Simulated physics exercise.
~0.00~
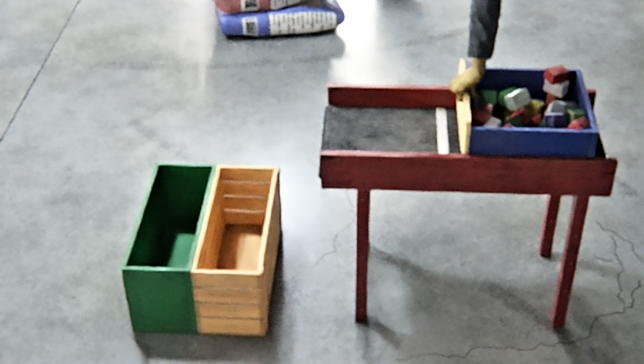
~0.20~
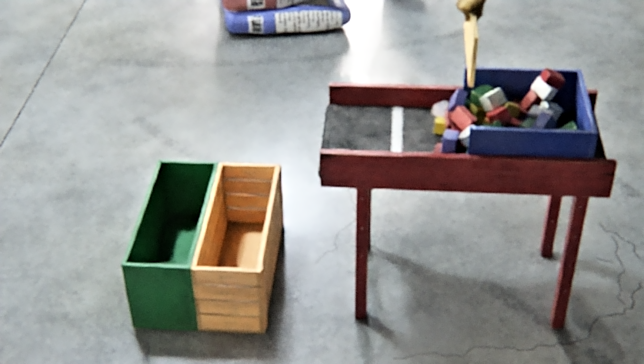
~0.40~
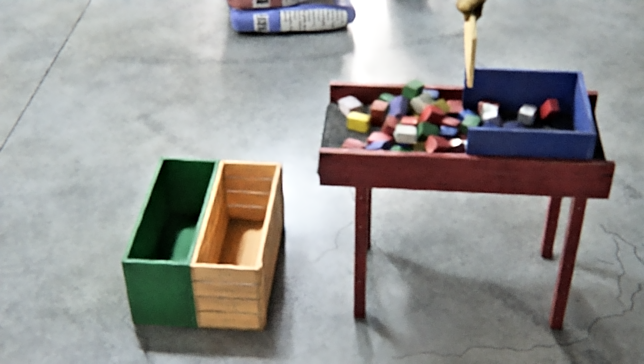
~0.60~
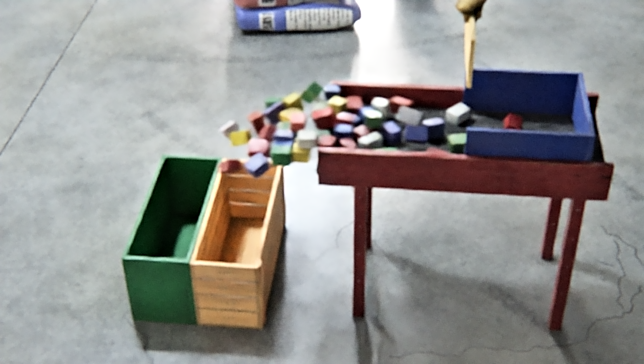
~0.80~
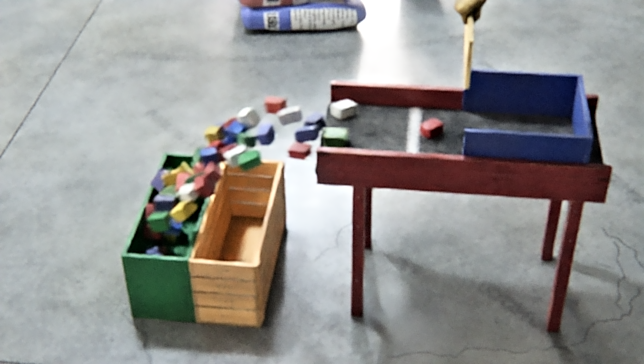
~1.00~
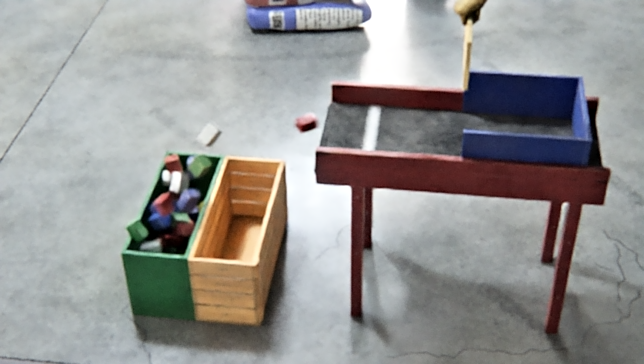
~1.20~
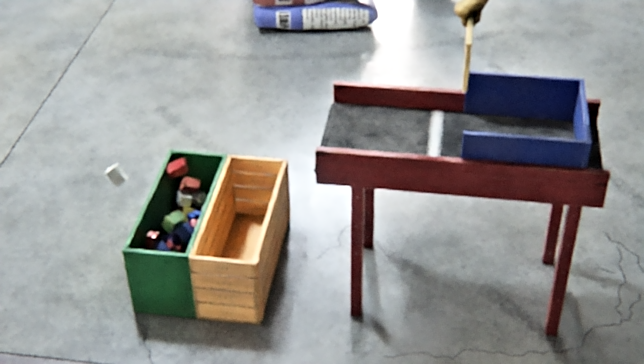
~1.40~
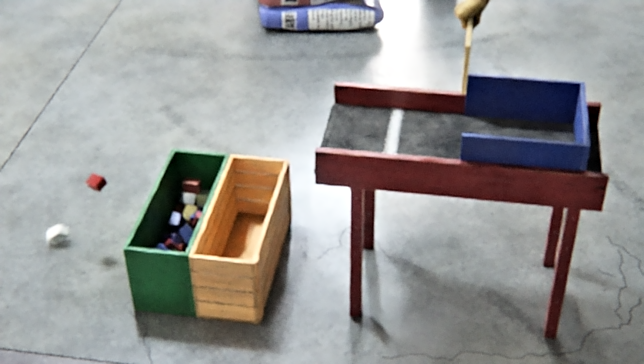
To begin with, a hand holds a wooden gate at the left side of a blue pen full of coloured blocks, on a dark belt with red sides and legs. The hand lifts the gate, and the belt carries the loose blocks leftward out of the pen. They spread along the belt, then spill off its left end in a scattered stream. The tumbling blocks fly over the wooden box and drop into the green tub beyond it. At the end the belt is bare, the wooden box looks empty, and two blocks, one red and one white, have missed the tub on its left.
